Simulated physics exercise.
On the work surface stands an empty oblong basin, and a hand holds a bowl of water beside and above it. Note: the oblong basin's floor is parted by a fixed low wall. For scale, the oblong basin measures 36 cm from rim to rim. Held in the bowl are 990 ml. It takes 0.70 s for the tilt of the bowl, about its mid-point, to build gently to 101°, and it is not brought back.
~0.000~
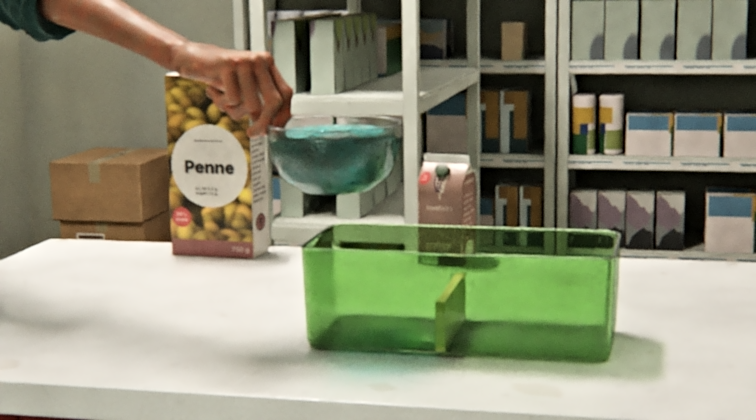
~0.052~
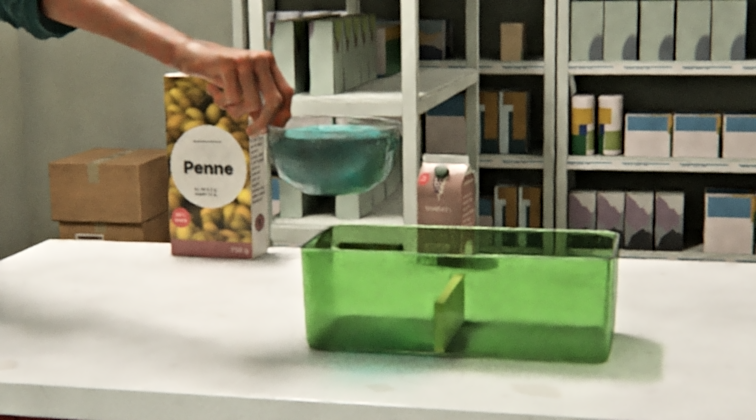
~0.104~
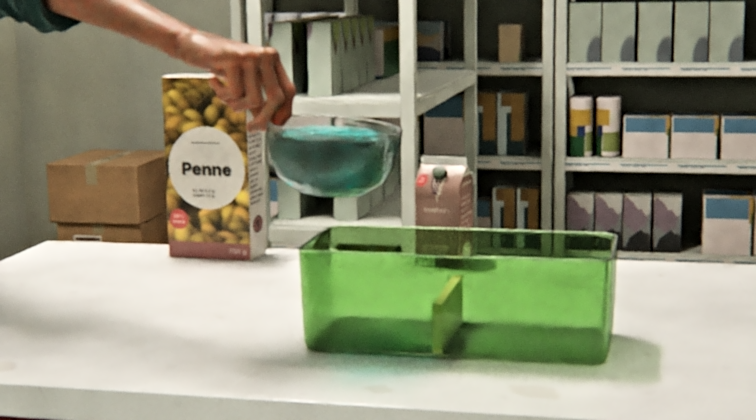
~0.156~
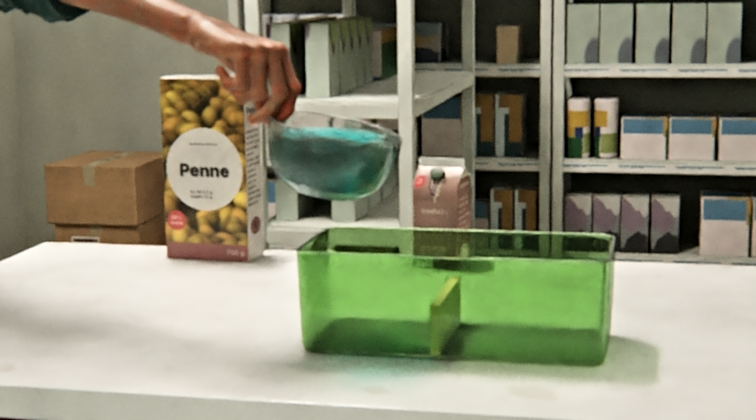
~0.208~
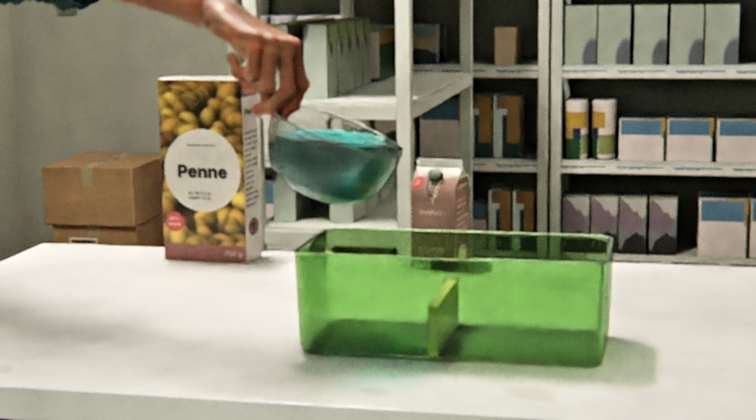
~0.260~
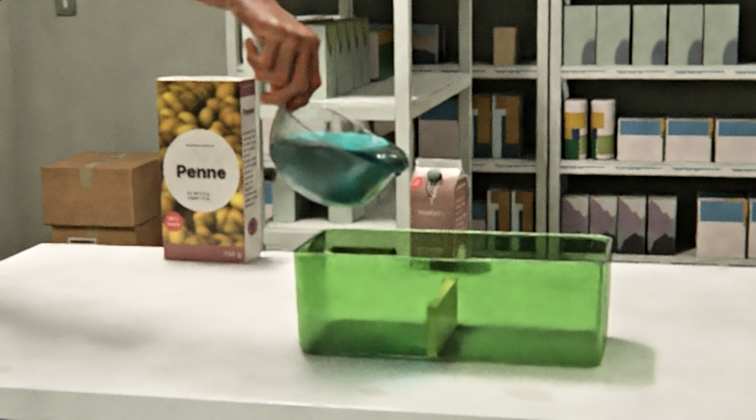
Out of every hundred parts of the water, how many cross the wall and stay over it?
About 34 in every hundred.
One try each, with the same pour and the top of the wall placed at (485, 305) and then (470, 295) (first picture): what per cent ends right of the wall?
15 % and 15 %.
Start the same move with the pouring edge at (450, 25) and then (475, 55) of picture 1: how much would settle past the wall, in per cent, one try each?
90 then 90 %.
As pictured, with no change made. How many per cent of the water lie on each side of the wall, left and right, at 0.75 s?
Near 60 on the left, 32 on the right.
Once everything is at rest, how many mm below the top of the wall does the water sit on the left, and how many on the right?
Left 34 mm, right 48 mm.
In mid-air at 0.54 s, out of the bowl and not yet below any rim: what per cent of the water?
At that moment, about 24 percent.
After 0.54 s the tilt is 89° and 22 per cent is still to pour, 25 is left of the wall and 27 right of it.
After 0.75 s the tilt is 101° and 2 per cent is still to pour, 60 is left of the wall and 33 right of it.
After 0.96 s the tilt is 101° and 0 per cent is still to pour, 62 is left of the wall and 34 right of it.
After 1.20 s the tilt is 101° and 0 per cent is still to pour, 62 is left of the wall and 34 right of it.
In the end 62 per cent lies left of the wall, 34 right of it and 4 outside.
